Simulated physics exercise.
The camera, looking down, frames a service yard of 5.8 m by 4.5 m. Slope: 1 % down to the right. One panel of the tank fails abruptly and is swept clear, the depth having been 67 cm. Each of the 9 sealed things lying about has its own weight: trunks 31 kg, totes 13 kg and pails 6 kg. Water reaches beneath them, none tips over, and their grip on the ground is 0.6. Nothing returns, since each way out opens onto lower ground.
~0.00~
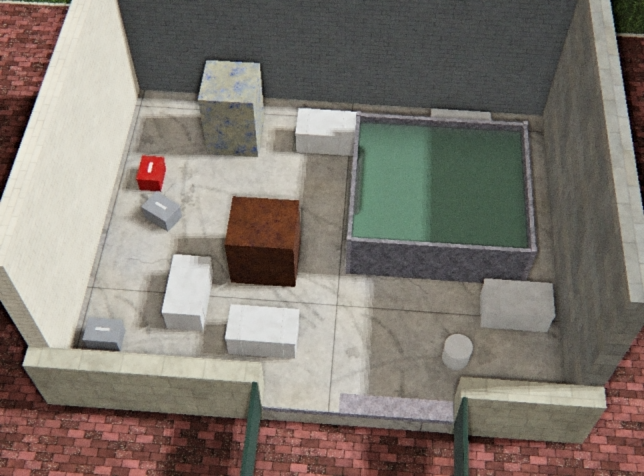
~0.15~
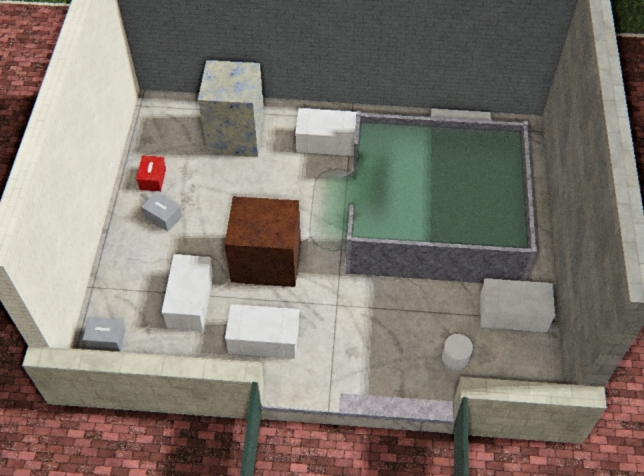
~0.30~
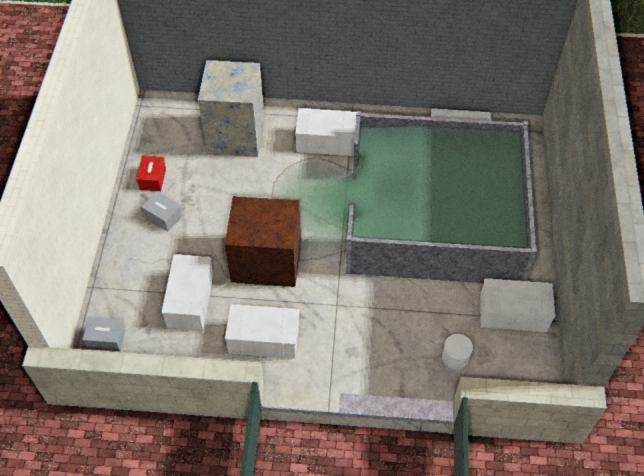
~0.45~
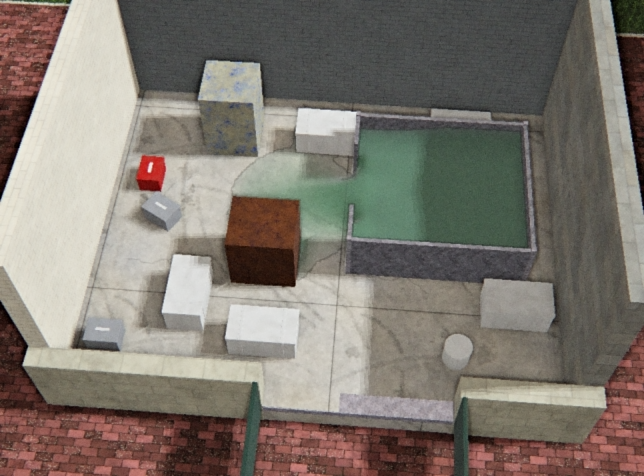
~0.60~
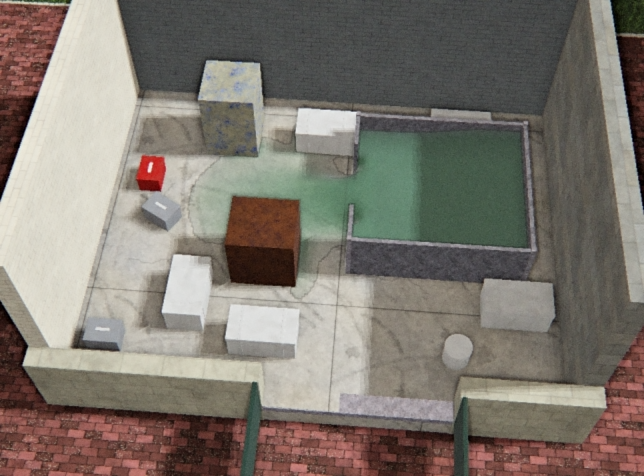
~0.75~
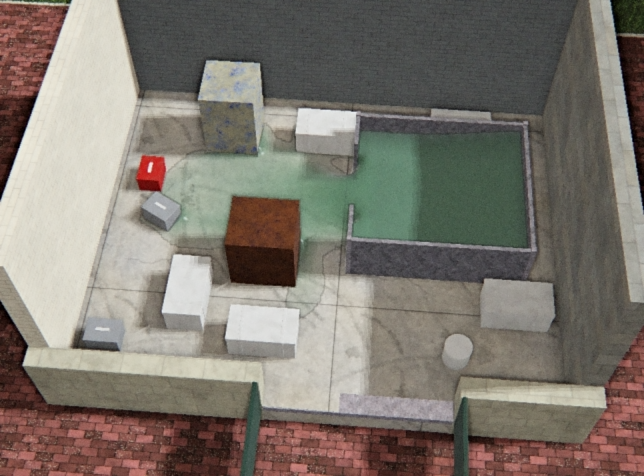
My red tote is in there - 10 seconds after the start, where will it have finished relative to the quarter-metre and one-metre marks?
Badly dislodged.
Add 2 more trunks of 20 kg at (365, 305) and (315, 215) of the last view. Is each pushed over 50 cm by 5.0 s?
First not far enough, second far enough.
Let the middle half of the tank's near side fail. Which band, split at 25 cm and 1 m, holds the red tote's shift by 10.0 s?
So, for the red tote: It holds steady.
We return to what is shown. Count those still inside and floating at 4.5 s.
Then: 2.
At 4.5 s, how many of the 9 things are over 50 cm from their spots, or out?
I count 3 of them.
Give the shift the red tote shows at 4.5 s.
By that time, close to 100 cm.
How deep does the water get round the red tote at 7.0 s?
Depth approx. 12 cm.
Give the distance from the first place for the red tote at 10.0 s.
Measured offset: Near 140 cm.
After 2.0 s the red tote is near (133, 119), 0.7 m from its start, afloat; 0 of 9 are out; 1 afloat.
After 4.5 s the red tote is near (194, 122), 0.9 m from its start, afloat; 0 of 9 are out; 2 afloat.
After 7.0 s the red tote is near (206, 93), 1.5 m from its start, afloat; 0 of 9 are out; 5 afloat.
After 10.0 s the red tote is near (206, 93), 1.5 m from its start, aground; 1 of 9 are out; 5 afloat.
